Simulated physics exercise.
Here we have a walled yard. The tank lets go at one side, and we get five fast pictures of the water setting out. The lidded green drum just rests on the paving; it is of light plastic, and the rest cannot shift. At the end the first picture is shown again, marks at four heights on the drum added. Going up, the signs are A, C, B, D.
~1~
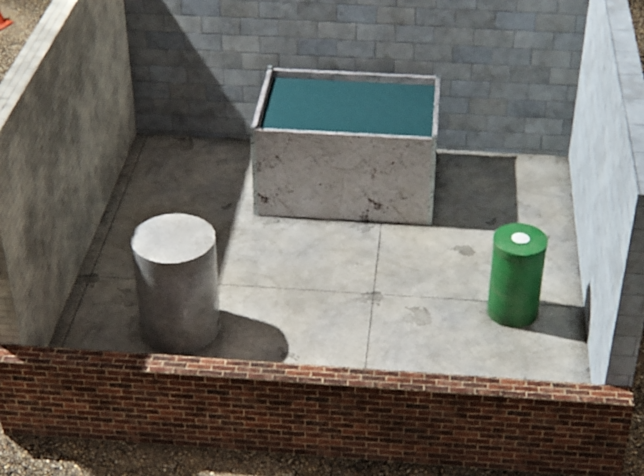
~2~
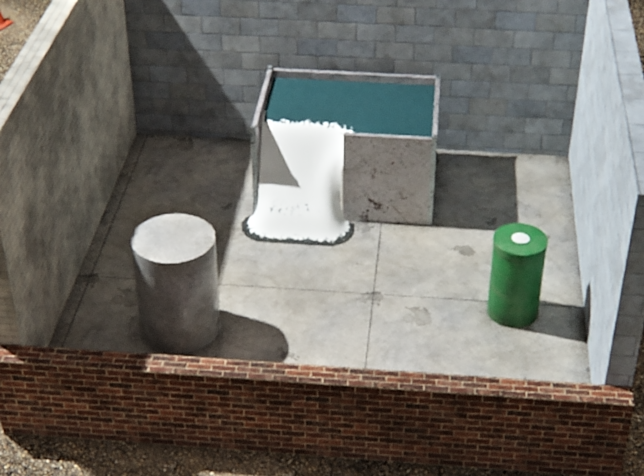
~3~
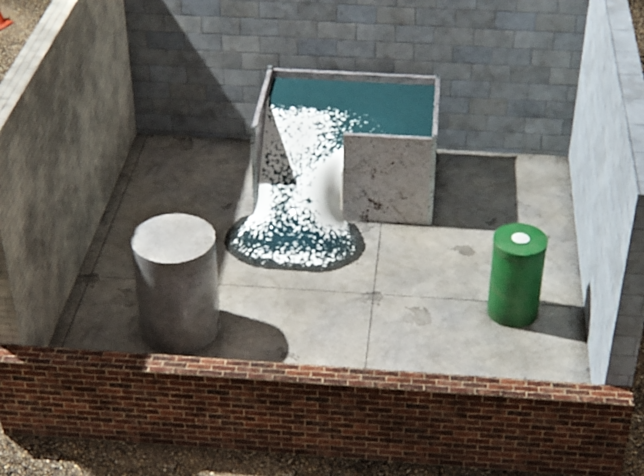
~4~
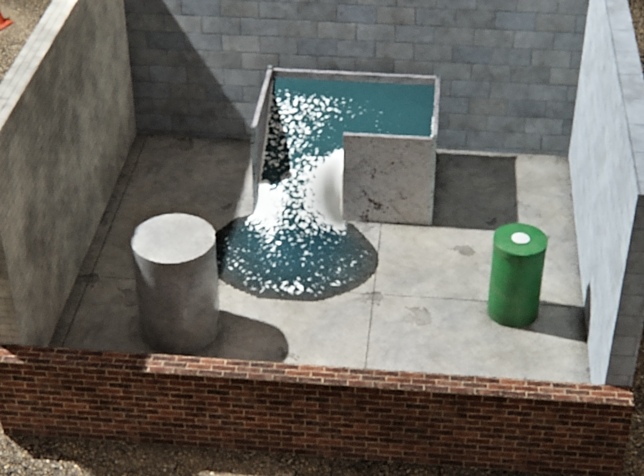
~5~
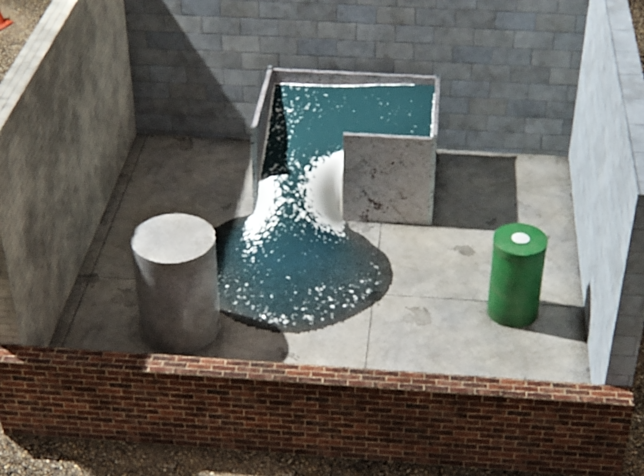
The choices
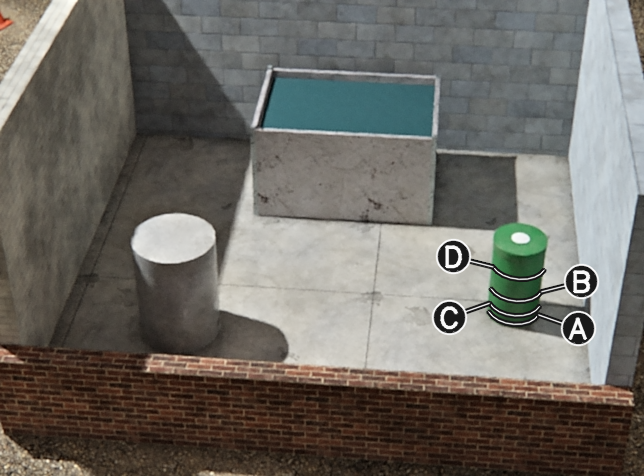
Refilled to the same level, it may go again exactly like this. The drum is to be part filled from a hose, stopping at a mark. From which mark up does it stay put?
Mark B.
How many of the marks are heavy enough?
Two of the four.
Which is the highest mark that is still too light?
Here it is mark C.
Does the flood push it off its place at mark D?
No, not at all.
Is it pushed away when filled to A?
Yes, it does.
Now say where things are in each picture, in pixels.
In the first picture, lid of the green drum at (521, 239); tank full, its middle at (349, 108).
In the second picture, 2 % of the ground wet, in view closest to the drum at (334, 240).
In the third picture, 5 % of the ground wet, in view closest to the drum at (351, 250).
In the fourth picture, 9 % of the ground wet, in view closest to the drum at (359, 279).
In the fifth picture, lid of the green drum at (521, 239); 15 % of the ground wet, in view closest to the drum at (377, 283).
On the marked copy, A at (513, 324); B at (516, 301); C at (514, 315); D at (519, 279); from the bottom up A, C, B, D.
For mark A, it is pushed about twice its own width away.
For mark B, it does not move.
For mark C, it is pushed about half its own width away.
For mark D, it does not move.
